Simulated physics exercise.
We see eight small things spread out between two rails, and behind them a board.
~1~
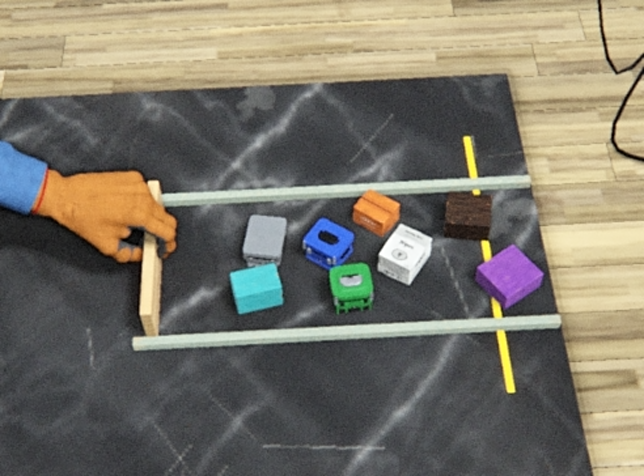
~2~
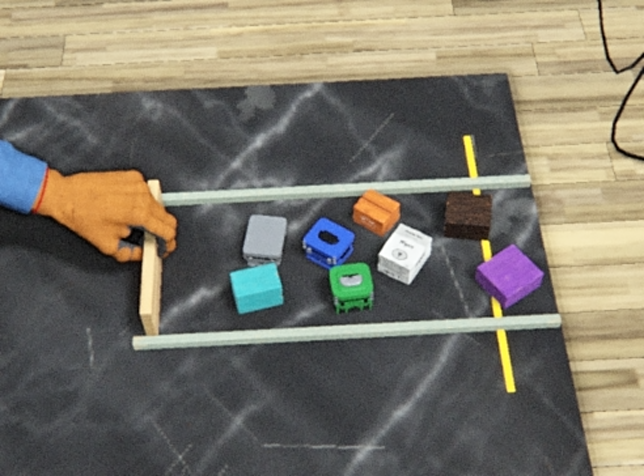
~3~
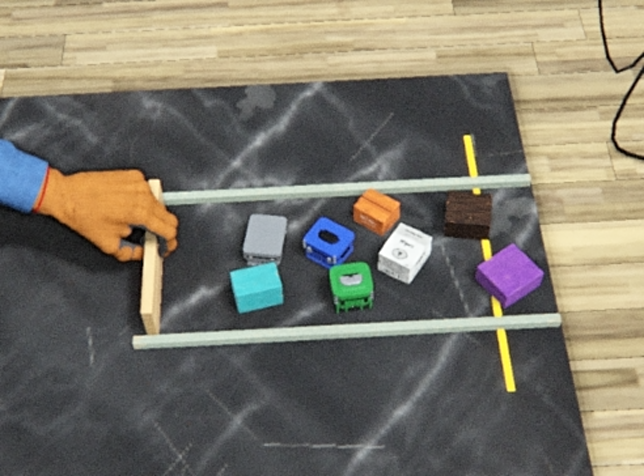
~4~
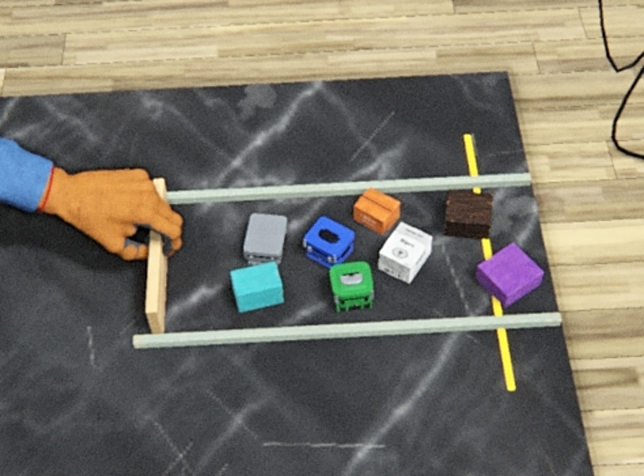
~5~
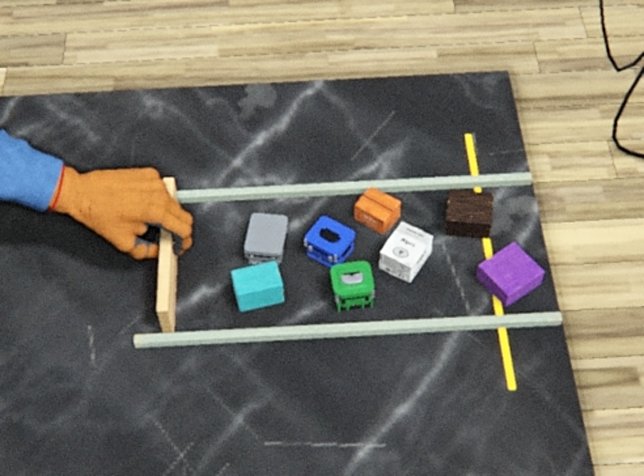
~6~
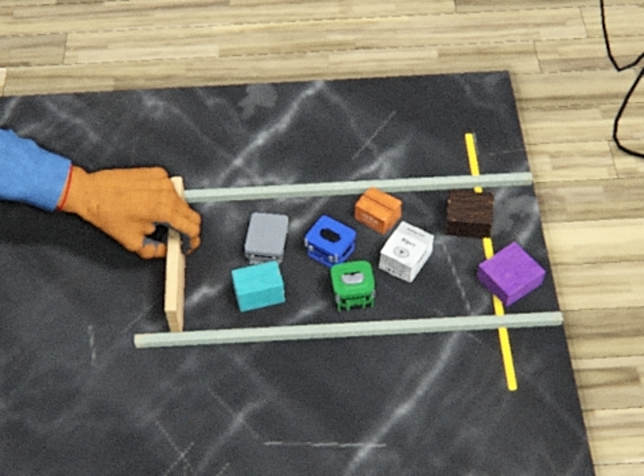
The video shows a hand holding a wooden board upright between two rails on a dark surface, then sliding it slightly right toward eight small colourful objects, which stay still near a yellow tape line.
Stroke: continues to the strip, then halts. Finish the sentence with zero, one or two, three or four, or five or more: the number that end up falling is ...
The number that end up falling is three or four.
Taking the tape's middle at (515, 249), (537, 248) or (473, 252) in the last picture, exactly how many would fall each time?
First 5, then 8, then 3.
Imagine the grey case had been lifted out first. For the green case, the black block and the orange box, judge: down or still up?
Result: Green case comes off, black block comes off, orange box stays.
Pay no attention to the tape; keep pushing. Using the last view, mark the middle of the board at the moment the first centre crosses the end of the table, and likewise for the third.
The middle is near (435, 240) first and near (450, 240) after.
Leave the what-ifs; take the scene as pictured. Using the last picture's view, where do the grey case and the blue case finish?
Grey case at about (504, 226), blue case at about (542, 223).
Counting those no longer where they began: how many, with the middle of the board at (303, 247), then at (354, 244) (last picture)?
Tally: 4; 6.
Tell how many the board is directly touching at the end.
3 end up touching it.
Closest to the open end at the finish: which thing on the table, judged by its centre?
It would be the blue case, I'd say.
Soon after, none off yet; purple block at rest near (511, 274); black block at rest near (470, 214); white box at rest near (407, 252).
Then, none off yet; purple block at rest near (511, 274); black block at rest near (470, 214); white box moved about its own width near (455, 250).
Further on, none off yet; purple block moved about its own width near (562, 280); black block moved about its own width near (530, 200); white box moved well along near (537, 244).
At rest, the number that fall off is three or four; fallen, green case, white box, black block and purple block.
